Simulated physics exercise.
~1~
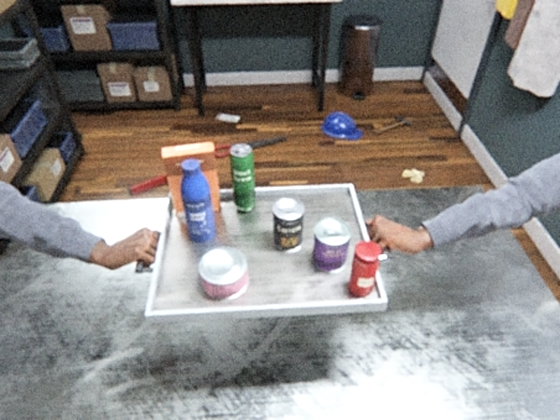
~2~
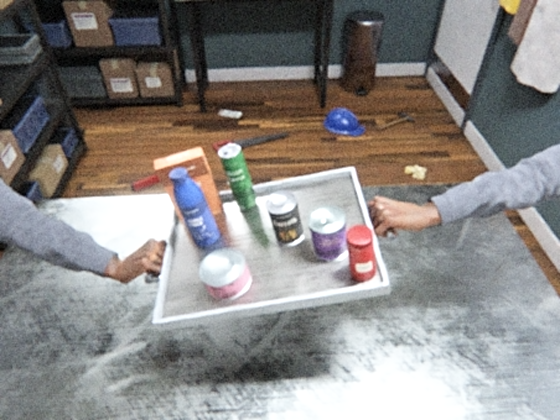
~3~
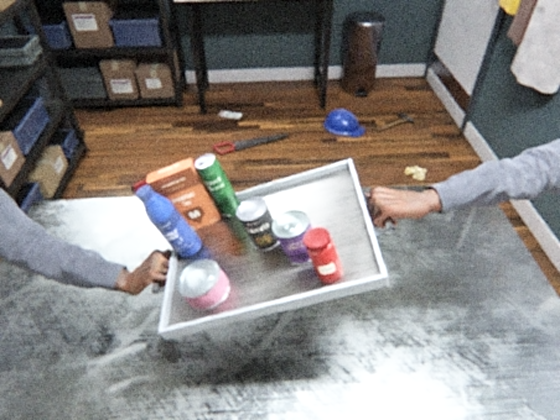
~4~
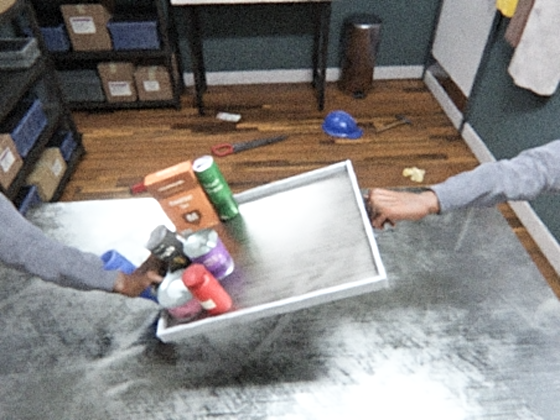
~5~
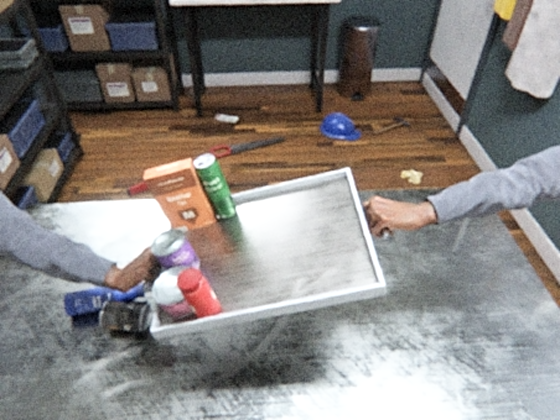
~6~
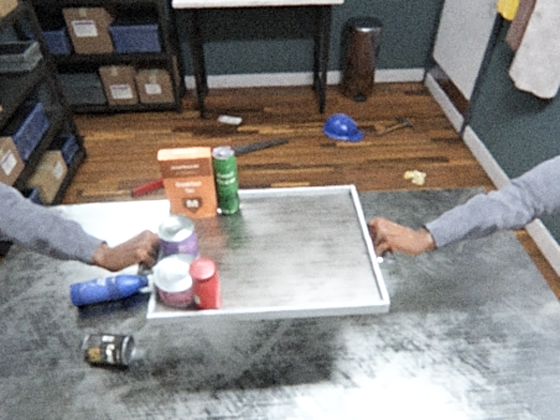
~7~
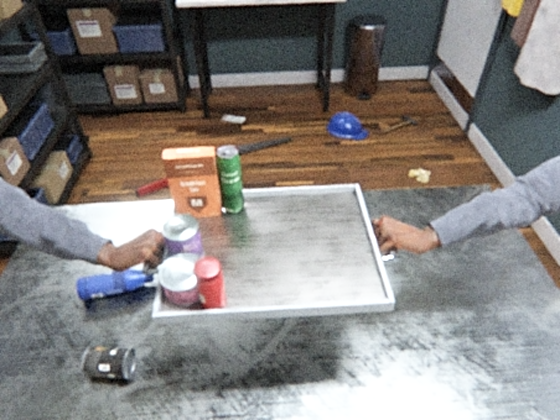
In the video, two hands tip a tray of containers down to the left, and several slide that way as a blue bottle and a black tin tumble off; the tray is levelled, leaving five items aboard and the fallen two on their sides on the table.
